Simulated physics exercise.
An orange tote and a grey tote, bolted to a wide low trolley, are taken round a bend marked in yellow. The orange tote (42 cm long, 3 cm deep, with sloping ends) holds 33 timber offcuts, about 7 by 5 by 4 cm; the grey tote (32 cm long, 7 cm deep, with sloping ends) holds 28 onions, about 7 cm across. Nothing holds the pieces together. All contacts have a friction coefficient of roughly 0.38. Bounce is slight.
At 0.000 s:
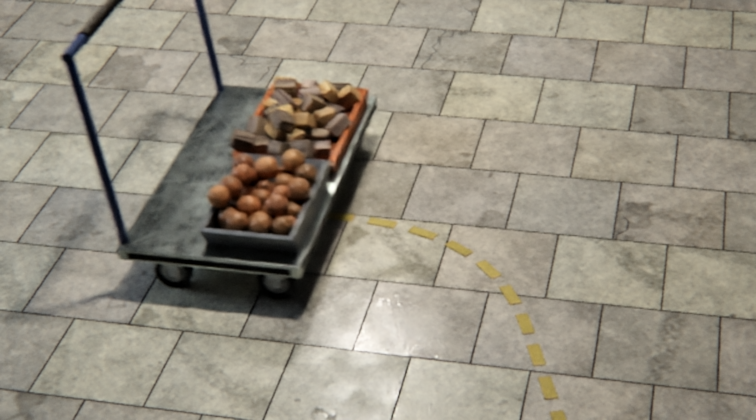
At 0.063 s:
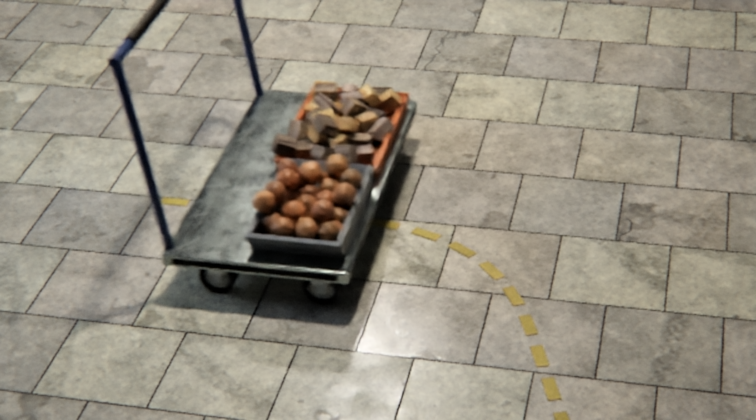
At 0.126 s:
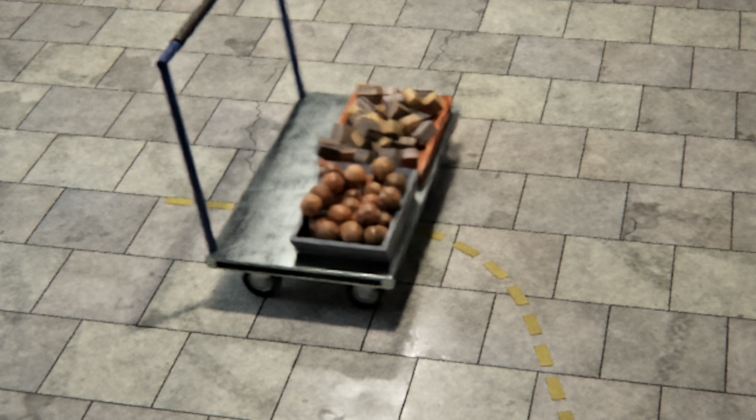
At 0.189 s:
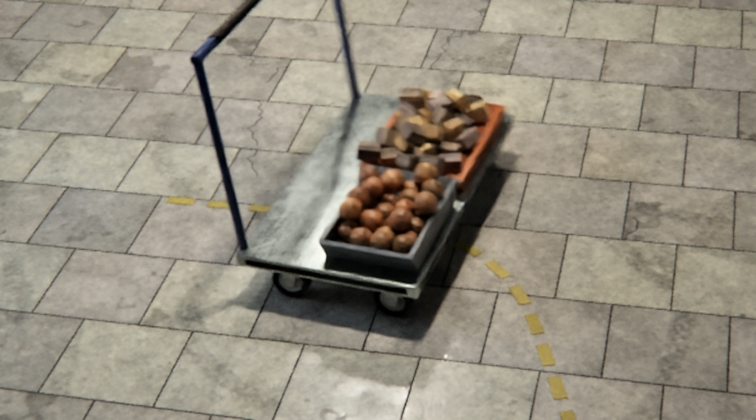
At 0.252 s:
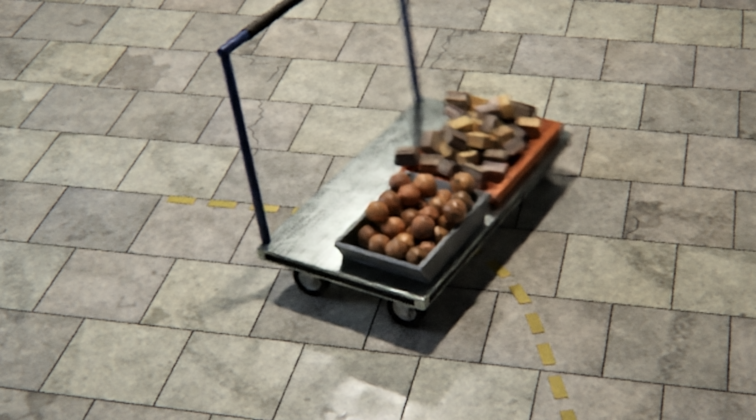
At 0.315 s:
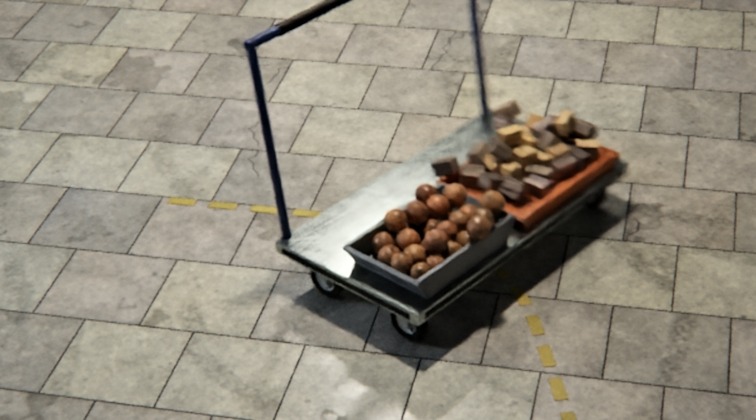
A flat trolley with a blue upright handle at its left end rolls rightward across grey paving tiles, seen from above by a still camera. It carries a grey tote of round reddish-brown items in front and an orange tote of brown and tan blocks behind. Following a dashed yellow line, it turns clockwise toward the viewer as the blocks shift leftward, a couple slipping over the rim.
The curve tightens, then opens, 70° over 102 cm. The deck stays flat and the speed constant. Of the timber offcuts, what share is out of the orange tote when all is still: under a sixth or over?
Out of the orange tote go more than a sixth of the timber offcuts.
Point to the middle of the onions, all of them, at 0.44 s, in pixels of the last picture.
At about (457, 265).
After 0.44 s, 8 of 33 out of the orange tote and 1 of 28 out of the grey tote.
After 0.59 s, 12 of 33 out of the orange tote and 2 of 28 out of the grey tote.
When it is over (at 1.05 s), 12 of 33 out of the orange tote and 2 of 28 out of the grey tote. Asked share, 12 of 33, 36 per cent.
